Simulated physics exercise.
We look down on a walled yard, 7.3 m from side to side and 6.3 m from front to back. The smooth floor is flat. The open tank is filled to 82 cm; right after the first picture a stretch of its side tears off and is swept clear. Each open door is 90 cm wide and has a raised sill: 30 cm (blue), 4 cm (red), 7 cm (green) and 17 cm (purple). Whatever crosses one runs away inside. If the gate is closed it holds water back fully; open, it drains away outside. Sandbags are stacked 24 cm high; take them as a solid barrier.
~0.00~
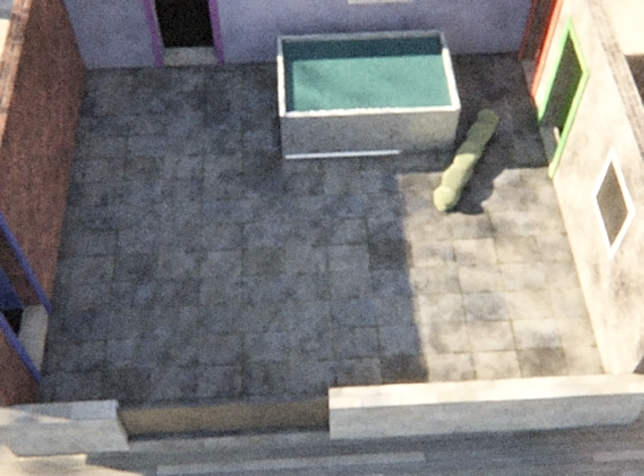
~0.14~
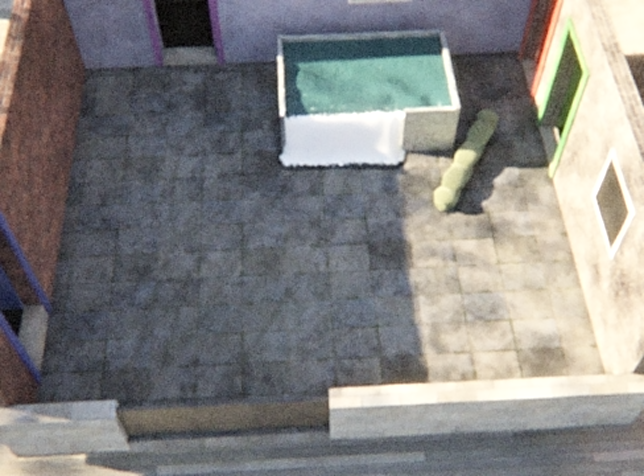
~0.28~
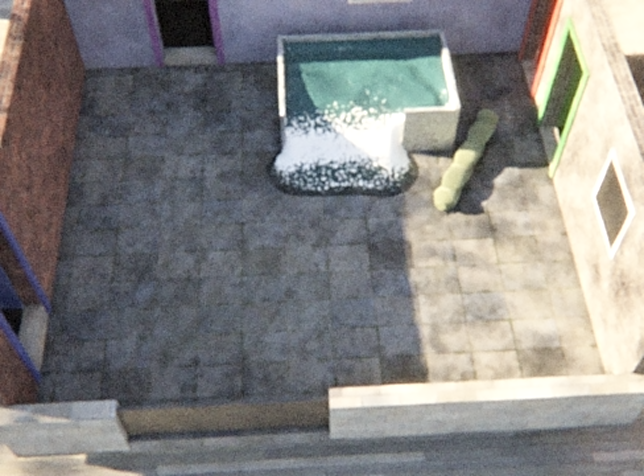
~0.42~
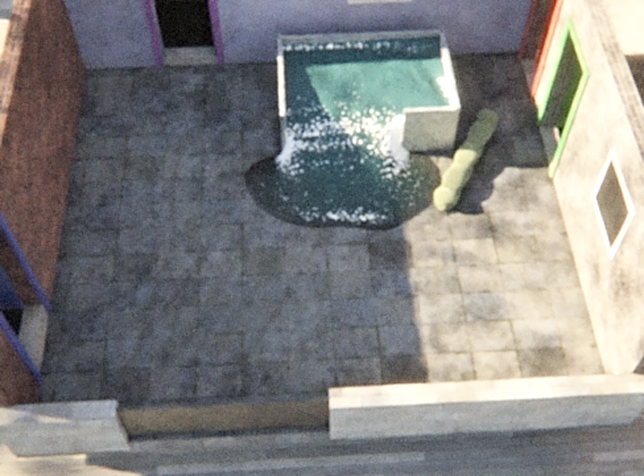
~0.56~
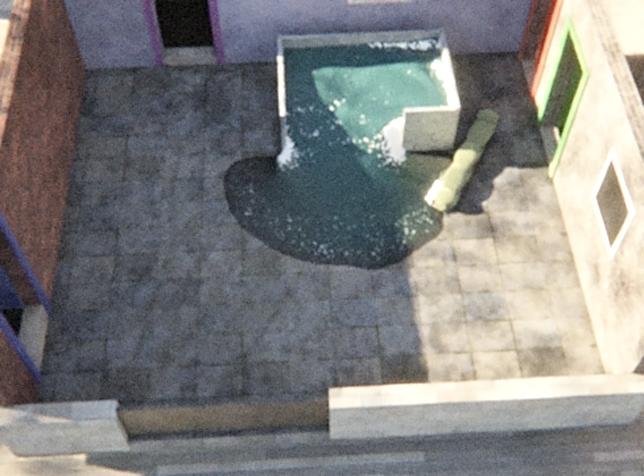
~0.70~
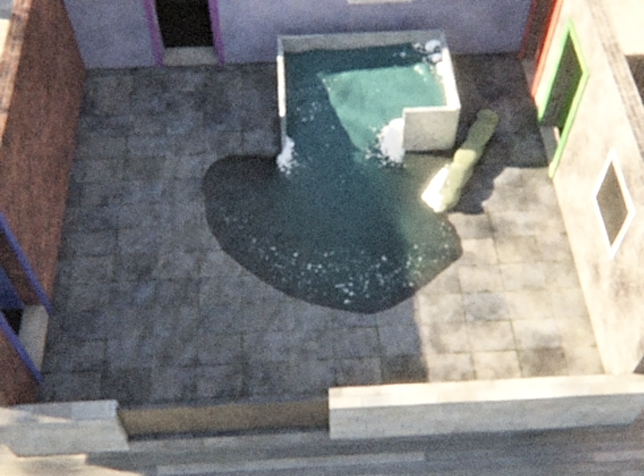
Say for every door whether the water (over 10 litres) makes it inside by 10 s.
Door by door: At the blue door it stays under the limit; at the red door it passes the limit; at the green door it goes over the limit; at the purple door it stays under the limit.
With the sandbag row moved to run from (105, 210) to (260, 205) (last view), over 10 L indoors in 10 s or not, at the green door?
Against that limit: Green under.
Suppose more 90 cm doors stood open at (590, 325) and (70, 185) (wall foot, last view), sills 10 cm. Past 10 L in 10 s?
In turn: Over, under.
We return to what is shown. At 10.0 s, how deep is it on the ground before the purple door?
Some 10.5 cm.
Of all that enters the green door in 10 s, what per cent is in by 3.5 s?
About 0 per cent.
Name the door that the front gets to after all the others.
The purple one.
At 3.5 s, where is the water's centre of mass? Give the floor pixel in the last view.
Near (321, 273).
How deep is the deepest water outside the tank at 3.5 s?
About 34 cm.
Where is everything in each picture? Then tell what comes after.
In the first picture, the open tank at (365, 75) is whole and still, 82 cm deep.
In the second picture, water pours out at (344, 140) and has run 0.9 m, to (284, 164); typically 10 cm deep outside, 82 cm at the open tank's back.
In the third picture, the front is at (273, 174), 1.2 m from the gap at (344, 141); 1.5 m2 of floor is under water; 80 cm left at the back of the open tank.
In the fourth picture, water pours out at (344, 142) and has run 1.5 m, to (413, 212); typically 12 cm deep outside, 71 cm at the open tank's back.
In the fifth picture, water pours out at (344, 142) and has run 2.1 m, to (382, 262); typically 9 cm deep outside, 71 cm at the open tank's back.
In the sixth picture, water pours out at (344, 143) and has run 2.8 m, to (374, 307); typically 7 cm deep outside, 67 cm at the open tank's back.
After 1.4 s water covers 40 % of the floor and is deepest (36 cm) near (308, 160); blue door not reached, red door not reached, green door not reached, purple door not reached.
After 2.2 s water covers 55 % of the floor and is deepest (34 cm) near (437, 408); blue door not reached, red door not reached, green door not reached, purple door not reached.
After 3.5 s water covers 60 % of the floor and is deepest (34 cm) near (33, 429); blue door 25 cm at the sill, 1 L in, red door not reached, green door not reached, purple door not reached.
After 6.0 s water covers 90 % of the floor and is deepest (18 cm) near (516, 61); blue door 13 cm at the sill, 1 L in, red door 7 cm at the sill, 2 L in, green door 4 cm at the sill, 0 L in, purple door 10 cm at the sill, 0 L in.
After 10.0 s water covers 100 % of the floor and is deepest (19 cm) near (388, 66); blue door 7 cm at the sill, 1 L in, red door 7 cm at the sill, 31 L in, green door 10 cm at the sill, 32 L in, purple door 10 cm at the sill, 0 L in.
